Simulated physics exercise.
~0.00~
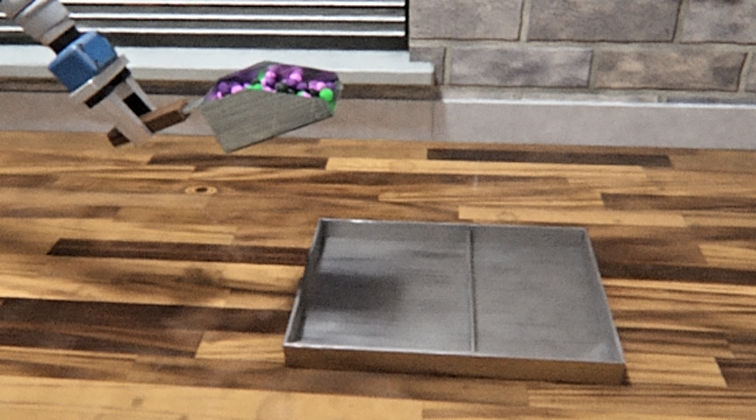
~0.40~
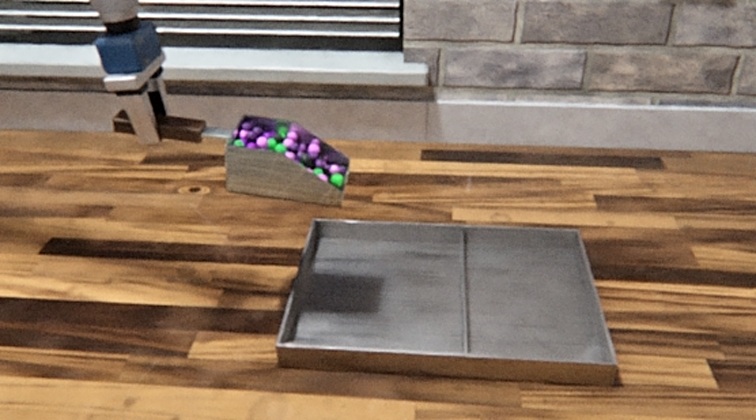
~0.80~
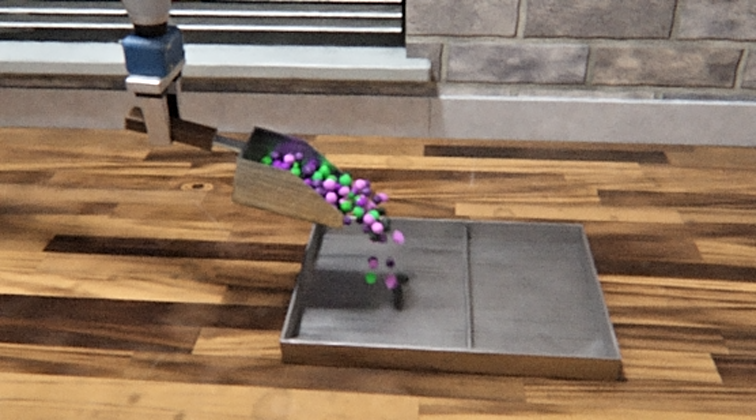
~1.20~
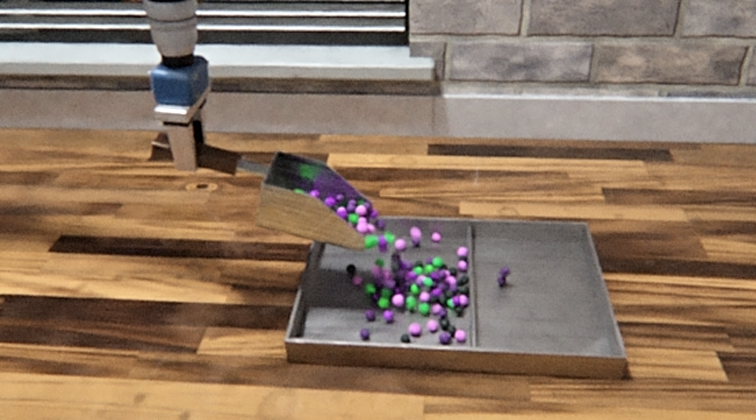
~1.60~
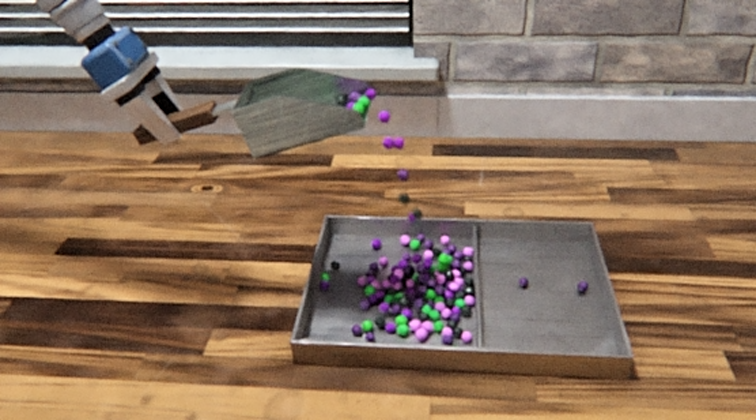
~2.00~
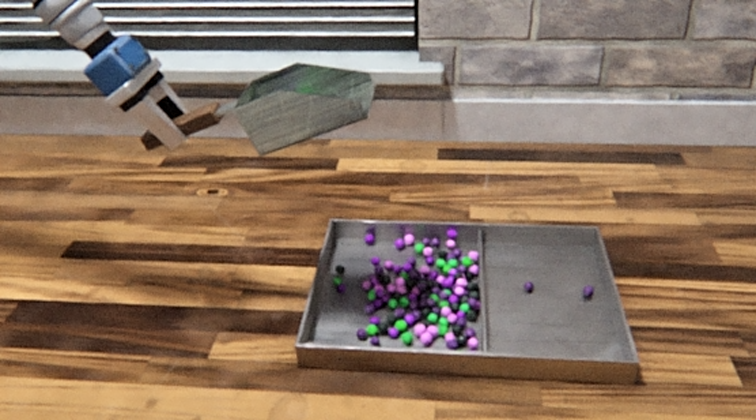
The footage shows a robot arm tipping a scoop of purple, pink, green and dark round sweets over a divided metal tray, then tilting it back up as the last ones fall; most lie in the left part, two in the right, and the scoop stays raised.
